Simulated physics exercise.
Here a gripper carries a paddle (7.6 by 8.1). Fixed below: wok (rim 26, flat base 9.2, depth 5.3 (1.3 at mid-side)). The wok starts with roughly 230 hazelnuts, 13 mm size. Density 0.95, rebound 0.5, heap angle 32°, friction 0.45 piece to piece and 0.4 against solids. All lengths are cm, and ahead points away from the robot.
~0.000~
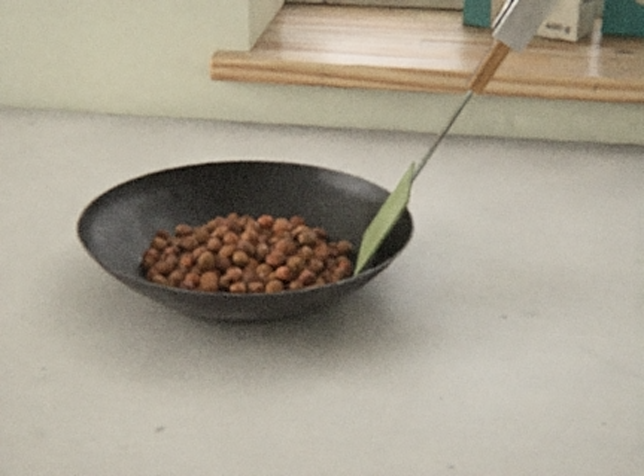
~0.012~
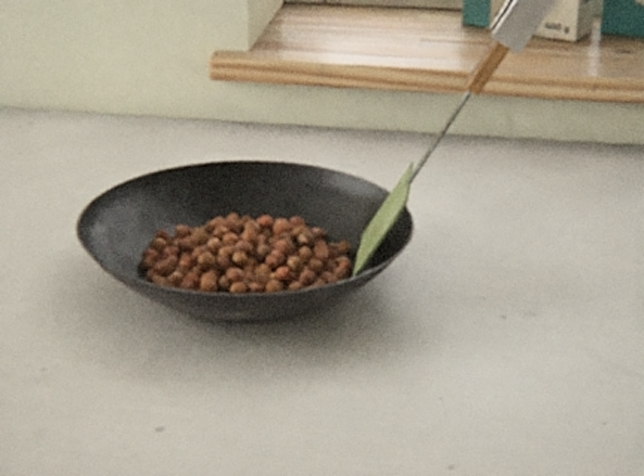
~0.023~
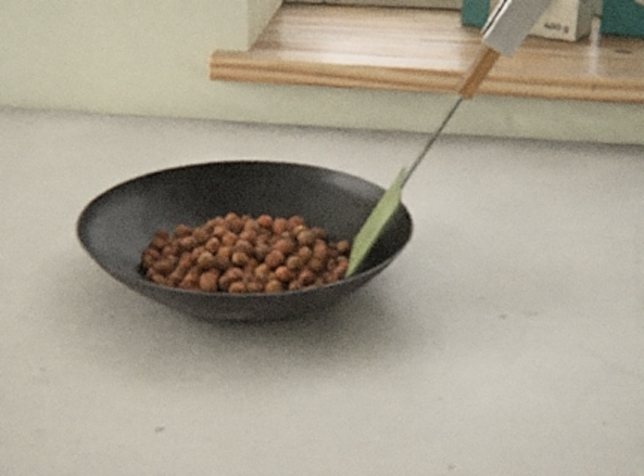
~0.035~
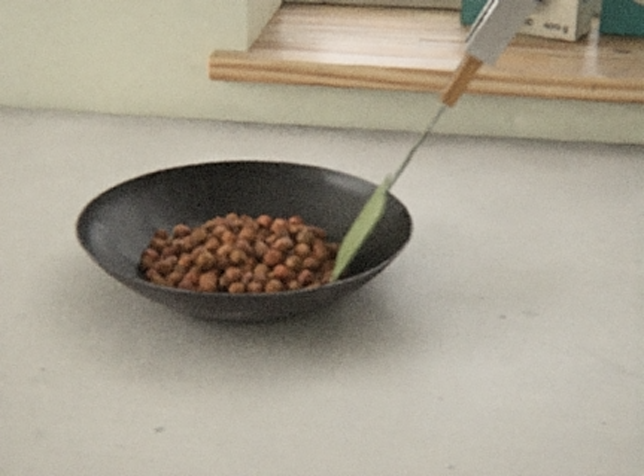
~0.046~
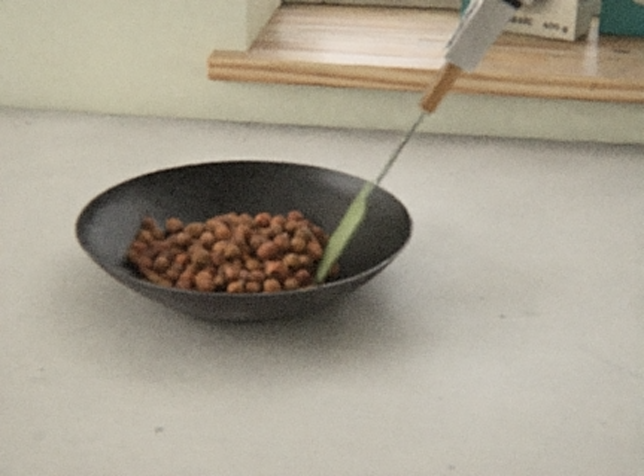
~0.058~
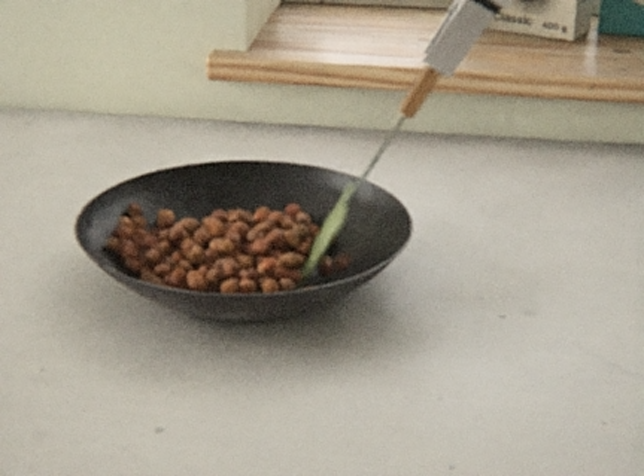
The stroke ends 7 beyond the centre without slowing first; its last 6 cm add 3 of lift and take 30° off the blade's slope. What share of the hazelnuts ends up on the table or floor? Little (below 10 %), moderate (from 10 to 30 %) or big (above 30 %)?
Answer: Big; above 30 % of the hazelnuts finish on the table or floor.
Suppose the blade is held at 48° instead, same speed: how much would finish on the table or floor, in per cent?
It would be near 30 per cent.
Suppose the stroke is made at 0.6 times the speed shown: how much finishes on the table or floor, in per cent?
Some 20 per cent.
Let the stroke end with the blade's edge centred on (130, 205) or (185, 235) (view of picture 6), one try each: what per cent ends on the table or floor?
About 55 and 15 per cent.
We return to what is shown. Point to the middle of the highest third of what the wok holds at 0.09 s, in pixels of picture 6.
Around (194, 235).
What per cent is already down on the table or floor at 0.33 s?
About 25 per cent.
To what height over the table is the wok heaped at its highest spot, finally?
About 4.5 cm.
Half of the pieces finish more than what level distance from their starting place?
Some 9 cm.
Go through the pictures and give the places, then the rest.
In the first frame, paddle top edge at (411, 180), sloping 61°; upper third of the load around (246, 253), from x 150 to 345, top at y 220; 234 in the wok.
In the second frame, paddle top edge at (410, 181), sloping 61°; upper third of the load around (246, 253), from x 150 to 345, top at y 220.
In the third frame, paddle top edge at (402, 185), sloping 61°; upper third of the load around (246, 253), from x 145 to 345, top at y 220.
In the fourth frame, paddle top edge at (386, 192), sloping 61°; upper third of the load around (247, 253), from x 145 to 340, top at y 220.
In the fifth frame, paddle top edge at (367, 198), sloping 61°; upper third of the load around (243, 246), from x 130 to 330, top at y 220.
In the sixth frame, paddle top edge at (347, 202), sloping 61°; upper third of the load around (230, 244), from x 115 to 340, top at y 210; 234 in the wok.
After 0.09 s, sloping 61°, highest piece 8 above the table; 234 in the wok.
After 0.11 s, sloping 52°, highest piece 13 above the table; 225 in the wok, 9 on the blade or in flight.
After 0.33 s, sloping 31°, highest piece 20 above the table; 146 in the wok, 60 on the table or floor, 28 on the blade or in flight.
After 1.38 s, sloping 31°, highest piece 4 above the table; 145 in the wok, 89 on the table or floor.
At rest, 145 in the wok, 89 on the table or floor. That is 38 % on the table or floor.
